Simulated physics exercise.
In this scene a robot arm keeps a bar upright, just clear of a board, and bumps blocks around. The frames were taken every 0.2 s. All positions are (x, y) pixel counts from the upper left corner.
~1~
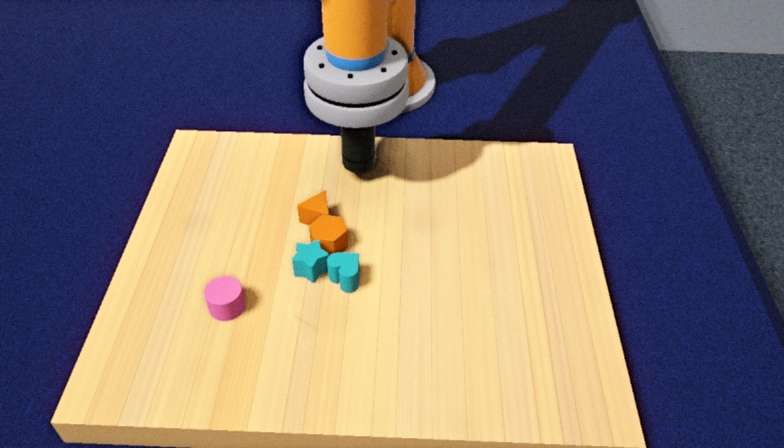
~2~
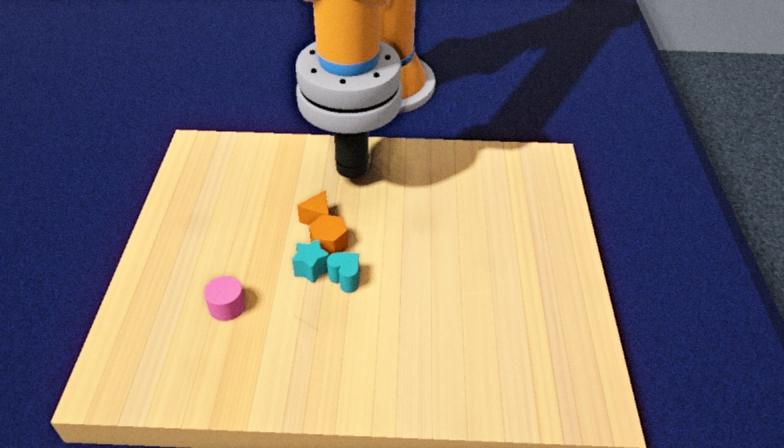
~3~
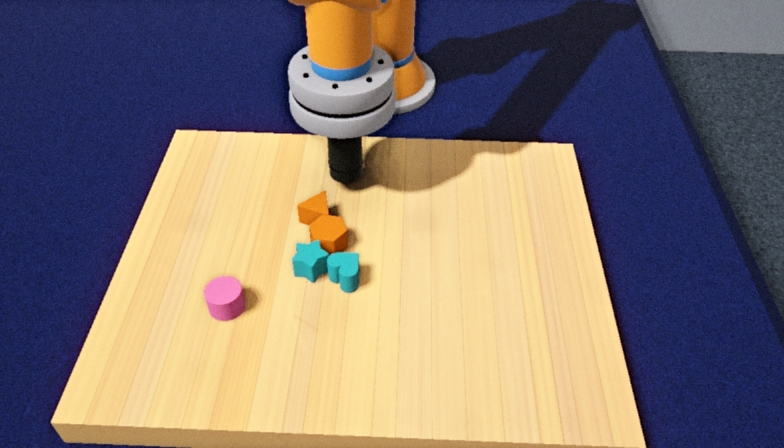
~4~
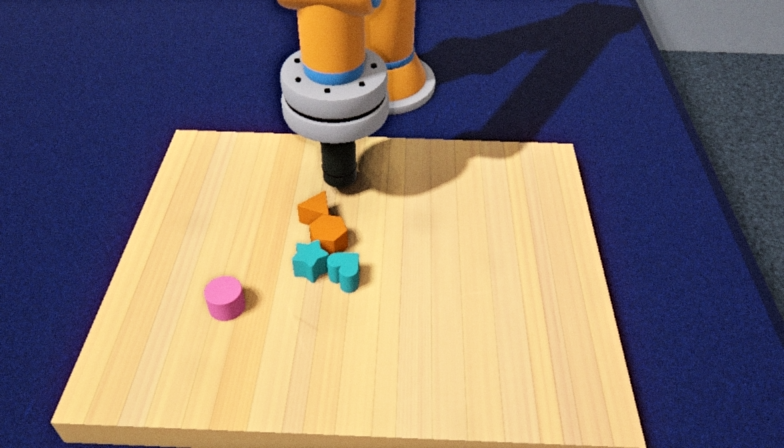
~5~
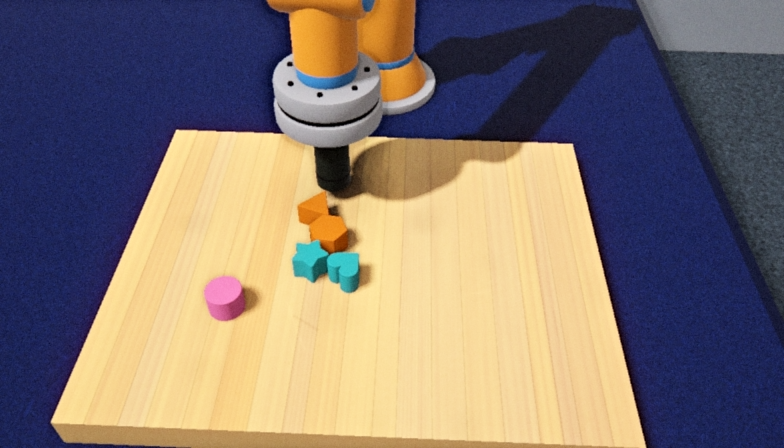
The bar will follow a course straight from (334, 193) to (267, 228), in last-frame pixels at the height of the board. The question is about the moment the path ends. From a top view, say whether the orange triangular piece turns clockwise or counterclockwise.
Anticlockwise.
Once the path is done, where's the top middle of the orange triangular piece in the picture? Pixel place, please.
Near (304, 217).
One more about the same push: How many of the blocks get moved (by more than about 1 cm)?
Blocks moved: One.
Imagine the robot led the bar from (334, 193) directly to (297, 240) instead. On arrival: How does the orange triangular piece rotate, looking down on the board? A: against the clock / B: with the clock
A - against the clock.
The first path, step by step. Halfway along, bar (300, 199); orange triangular piece (311, 215), turned 70° anticlockwise; orange six-sided block (331, 230).
At the end, bar (265, 216); turquoise star still; orange triangular piece (304, 217), turned 110° anticlockwise; orange six-sided block (331, 230).
